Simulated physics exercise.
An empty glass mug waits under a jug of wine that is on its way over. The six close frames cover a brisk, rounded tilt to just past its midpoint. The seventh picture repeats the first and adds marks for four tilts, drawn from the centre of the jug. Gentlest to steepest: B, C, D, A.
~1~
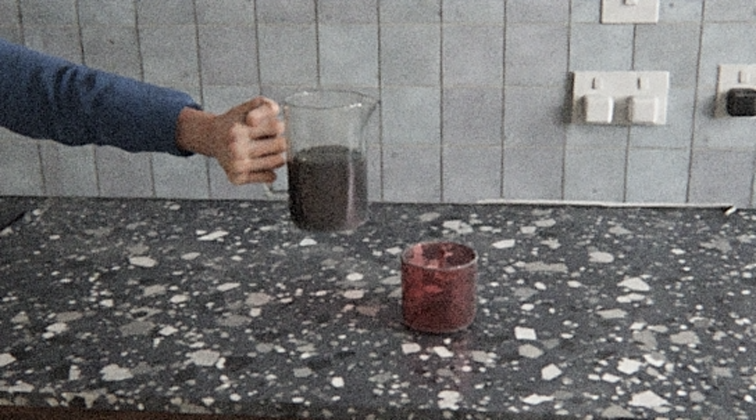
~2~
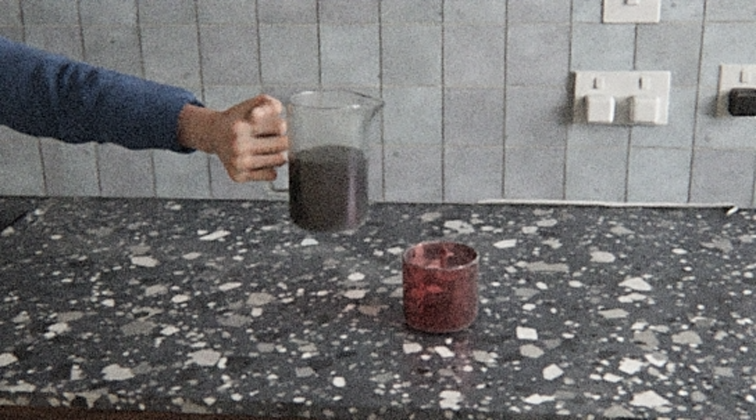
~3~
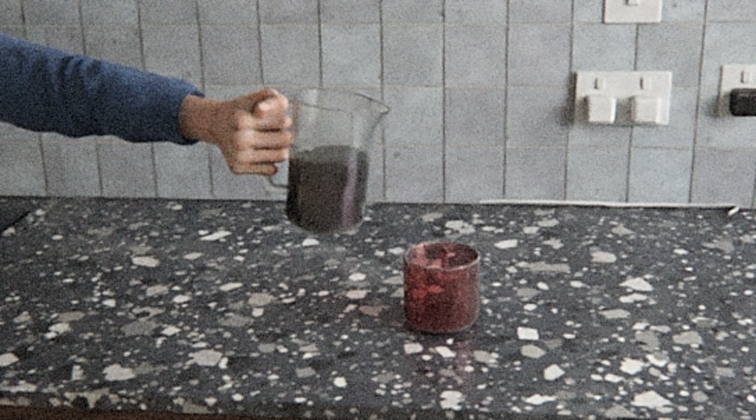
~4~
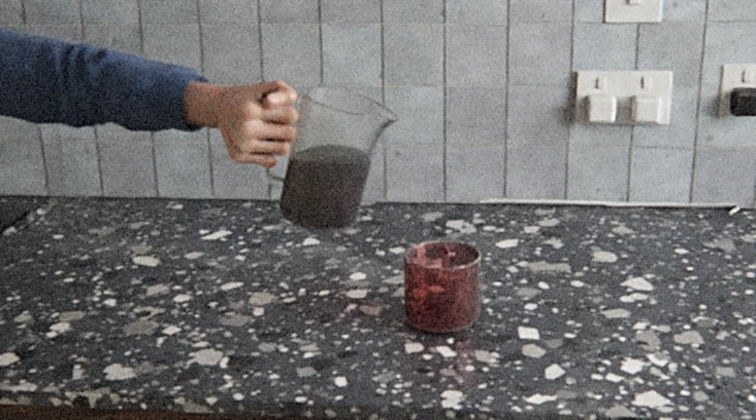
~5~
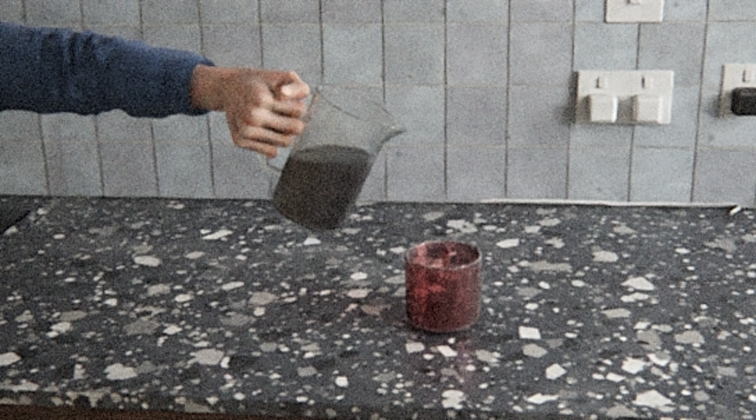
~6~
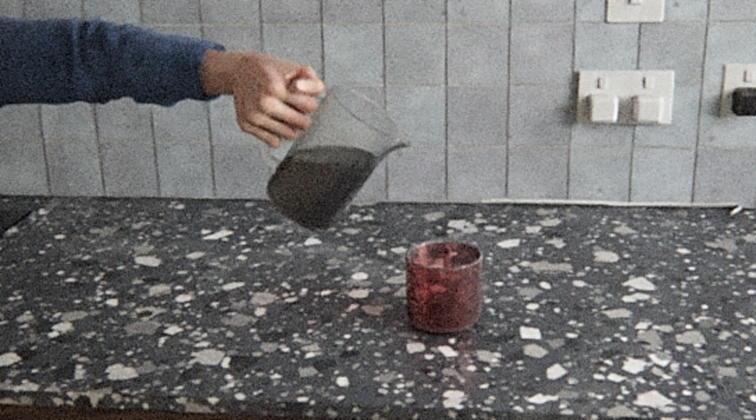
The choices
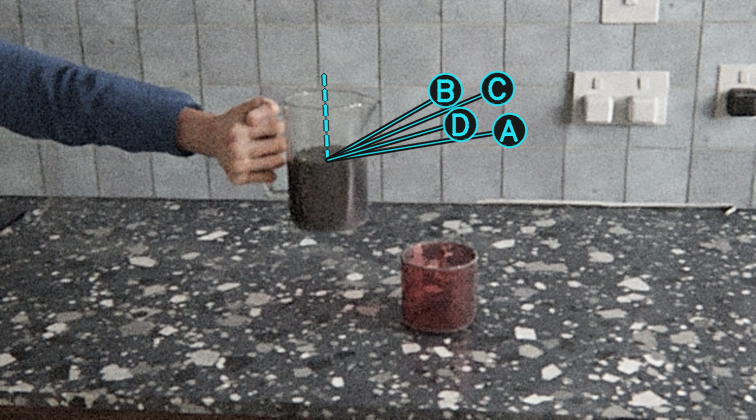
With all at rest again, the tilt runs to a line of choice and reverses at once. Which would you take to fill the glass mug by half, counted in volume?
A beats the others.
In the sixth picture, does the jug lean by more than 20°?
Yes.
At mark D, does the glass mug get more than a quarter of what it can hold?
Yes, it does.
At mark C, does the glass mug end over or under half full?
Under.
On the marked copy, A at (493, 133); B at (431, 101); C at (481, 95); D at (443, 127).
If A is chosen, the glass mug ends with about 51 % of what it can hold.
If B is chosen, the glass mug ends with about 8 % of what it can hold.
If C is chosen, the glass mug ends with about 20 % of what it can hold.
If D is chosen, the glass mug ends with about 35 % of what it can hold.
